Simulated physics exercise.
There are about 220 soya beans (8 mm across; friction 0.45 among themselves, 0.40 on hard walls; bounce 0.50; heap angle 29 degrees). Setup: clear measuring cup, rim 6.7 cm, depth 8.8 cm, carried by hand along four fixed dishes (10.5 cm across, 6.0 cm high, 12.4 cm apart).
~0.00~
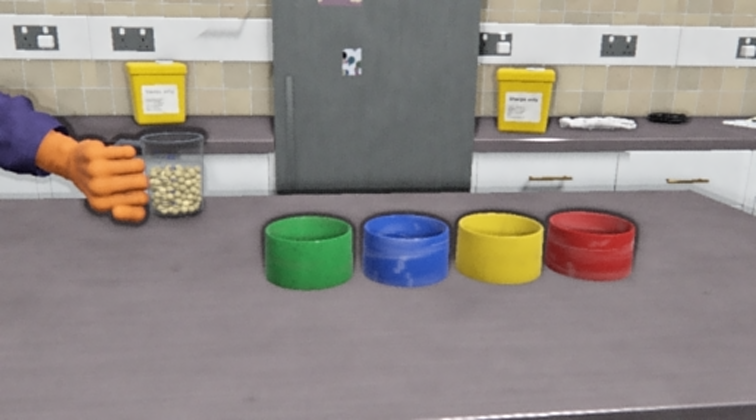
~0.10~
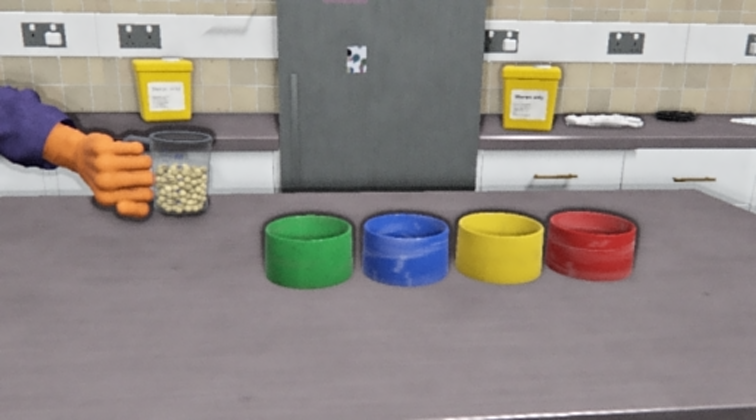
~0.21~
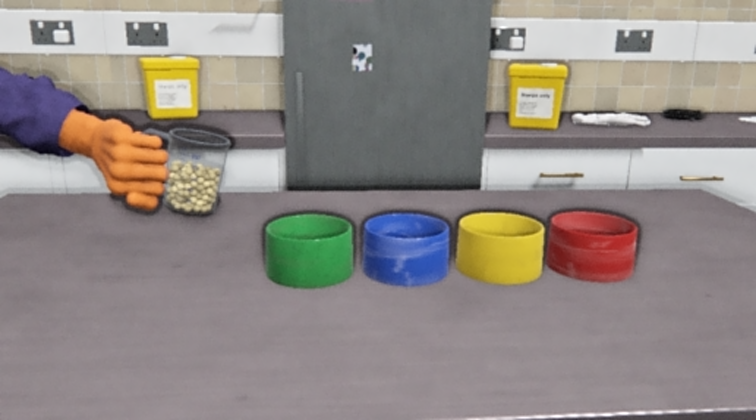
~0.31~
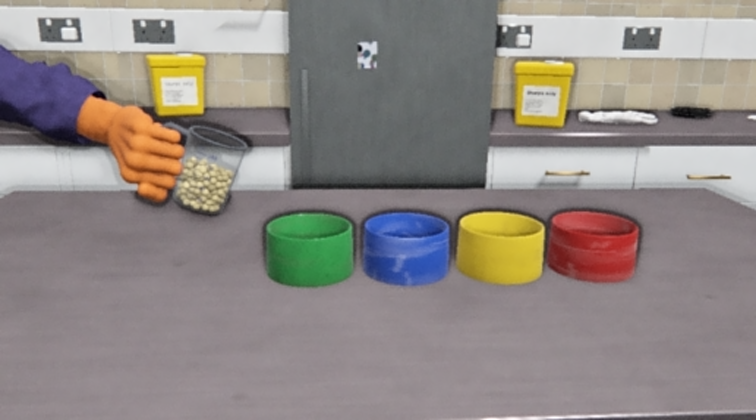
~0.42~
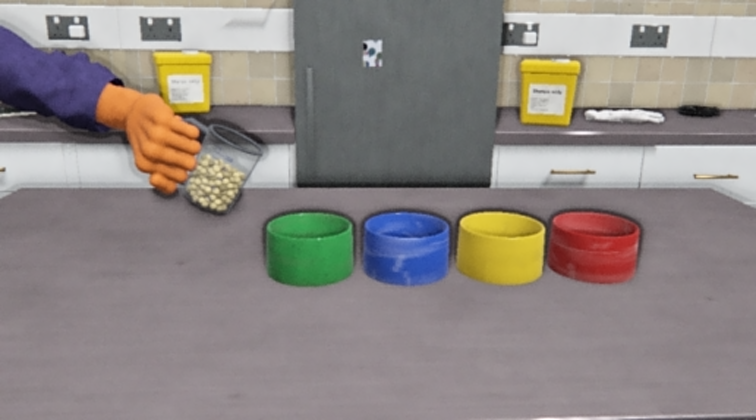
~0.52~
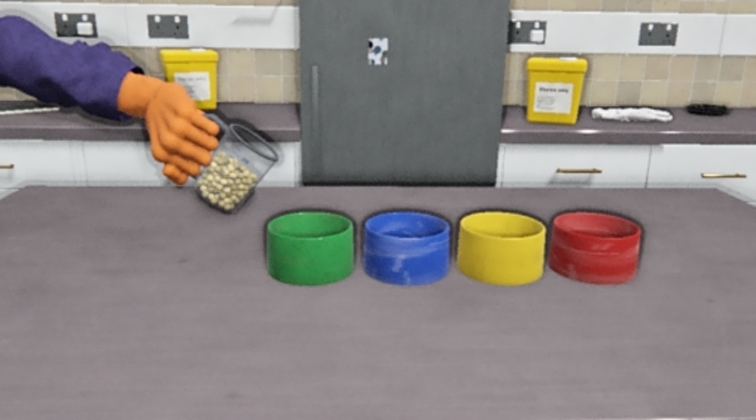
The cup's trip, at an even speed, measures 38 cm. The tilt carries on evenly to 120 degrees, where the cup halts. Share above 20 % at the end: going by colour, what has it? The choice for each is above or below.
Red dish - below it, blue dish - above it, green dish - below it, yellow dish - below it, counter - below it.
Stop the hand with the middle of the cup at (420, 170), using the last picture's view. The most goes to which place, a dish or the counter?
Blue.
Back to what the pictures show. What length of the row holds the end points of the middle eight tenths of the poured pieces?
The stretch is around 6 cm long.
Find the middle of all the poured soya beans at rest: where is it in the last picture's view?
Around (416, 257).
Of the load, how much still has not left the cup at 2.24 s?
Somewhere near 0 per cent of the load.
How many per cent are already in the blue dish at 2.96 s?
Around 100 in a hundred by then.
After 1.55 s, tilt 118 degrees; cup holds 60 %, blue 40 %.
After 2.24 s, tilt 120 degrees; cup holds 0 %, blue 100 %.
After 2.96 s, tilt 120 degrees; cup holds 0 %, blue 100 %.
By 3.3 s all is still; red 0 %, blue 100 %, green 0 %, yellow 0 %, counter 0 %.
